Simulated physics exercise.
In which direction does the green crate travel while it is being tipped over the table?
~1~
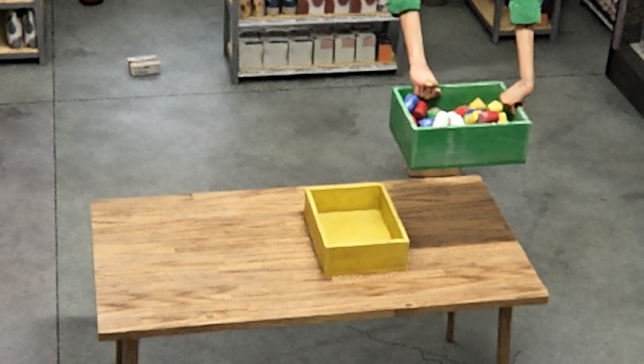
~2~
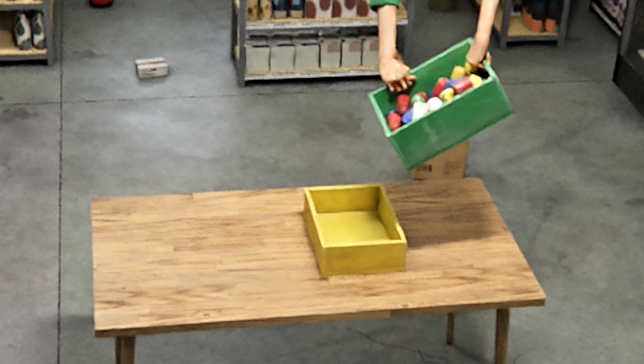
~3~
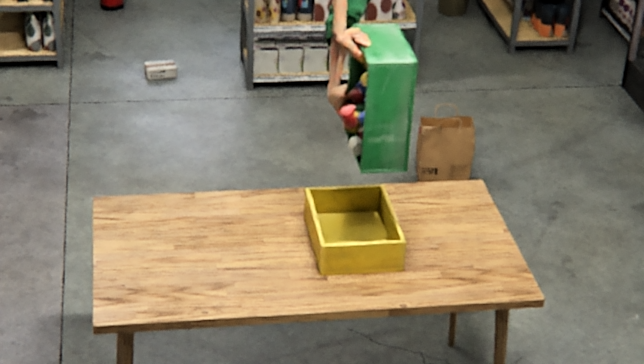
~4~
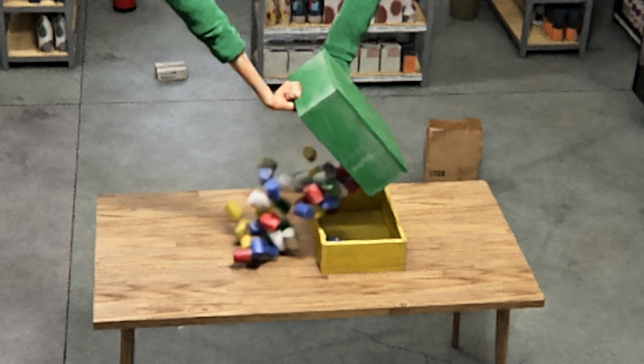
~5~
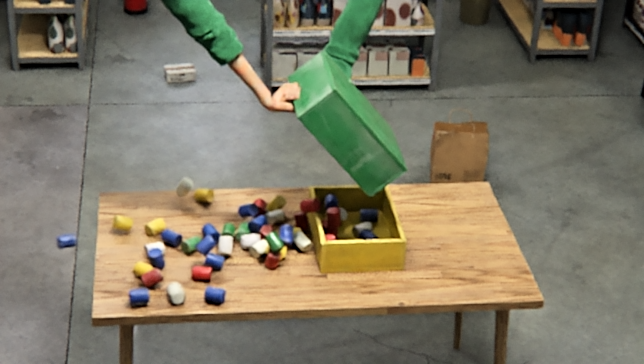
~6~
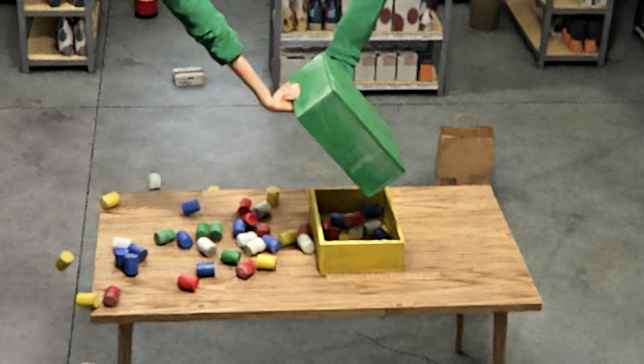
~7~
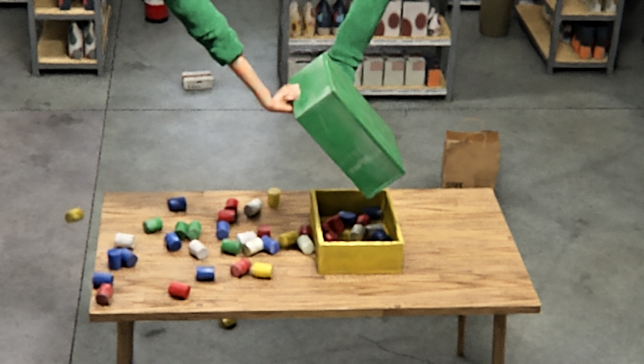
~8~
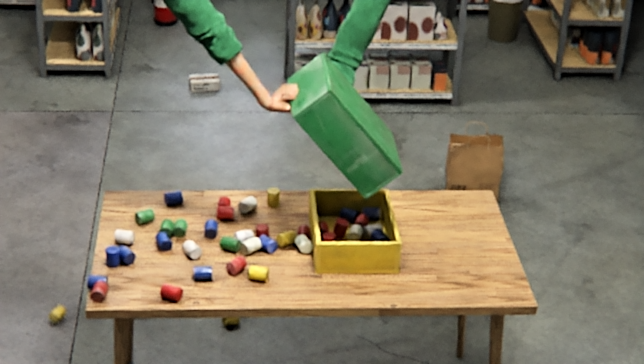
The green crate moves to the left as the viewer sees it.
